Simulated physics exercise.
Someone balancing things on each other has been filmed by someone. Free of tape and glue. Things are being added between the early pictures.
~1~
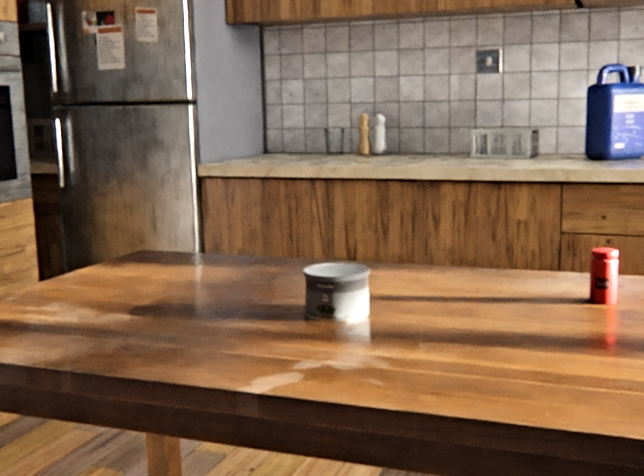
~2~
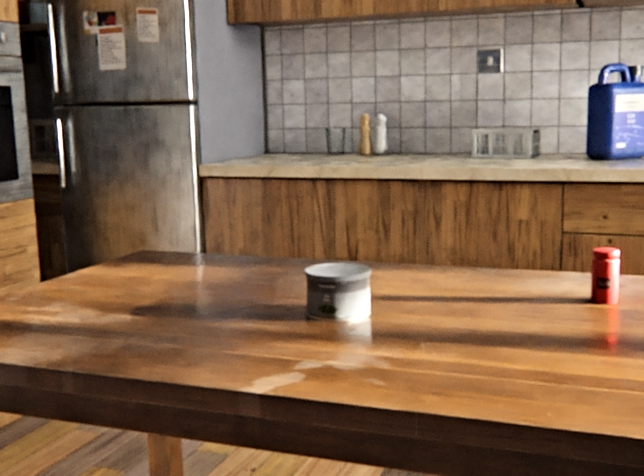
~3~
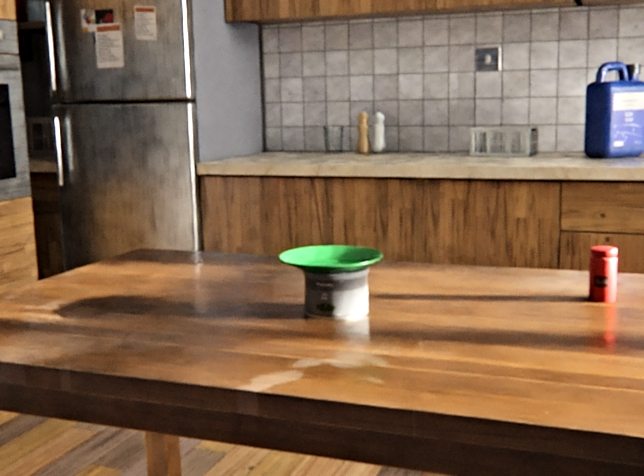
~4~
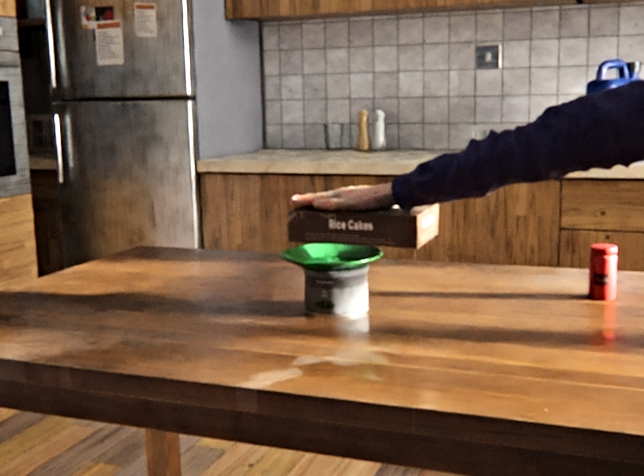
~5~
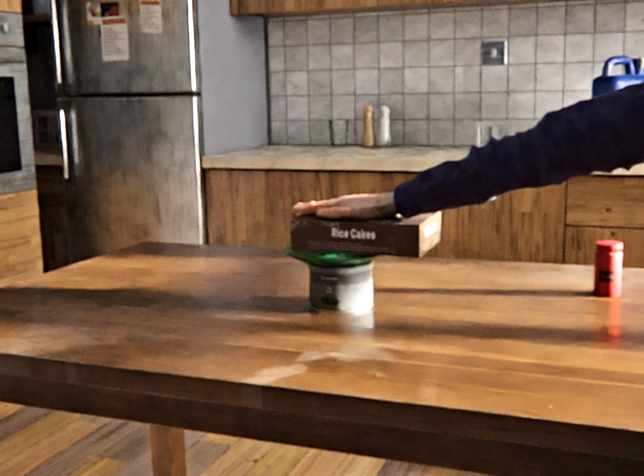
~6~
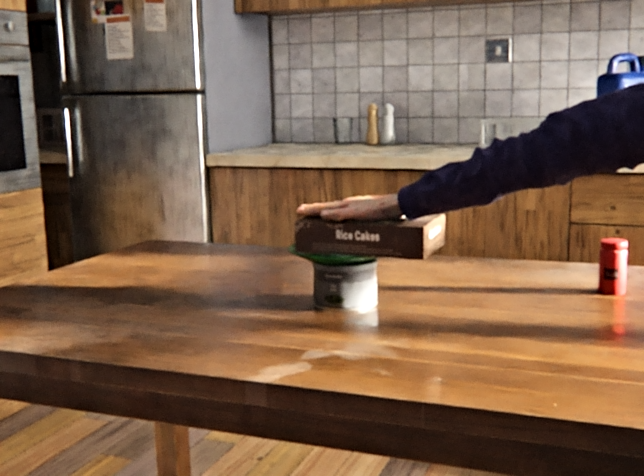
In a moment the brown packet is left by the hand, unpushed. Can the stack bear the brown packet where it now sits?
Yes.
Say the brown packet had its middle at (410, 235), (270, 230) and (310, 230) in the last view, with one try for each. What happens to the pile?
Attempt one, the pile falls over; attempt two, it falls over; attempt three, it survives.
Then, 0.90 s past the last view, nothing moves.
Then, 2.00 s past the last view, brown packet resting near (372, 233).
Finally, all 4 still in place. Final places as the last picture's camera would see them, brown packet near (372, 233). The pile holds.
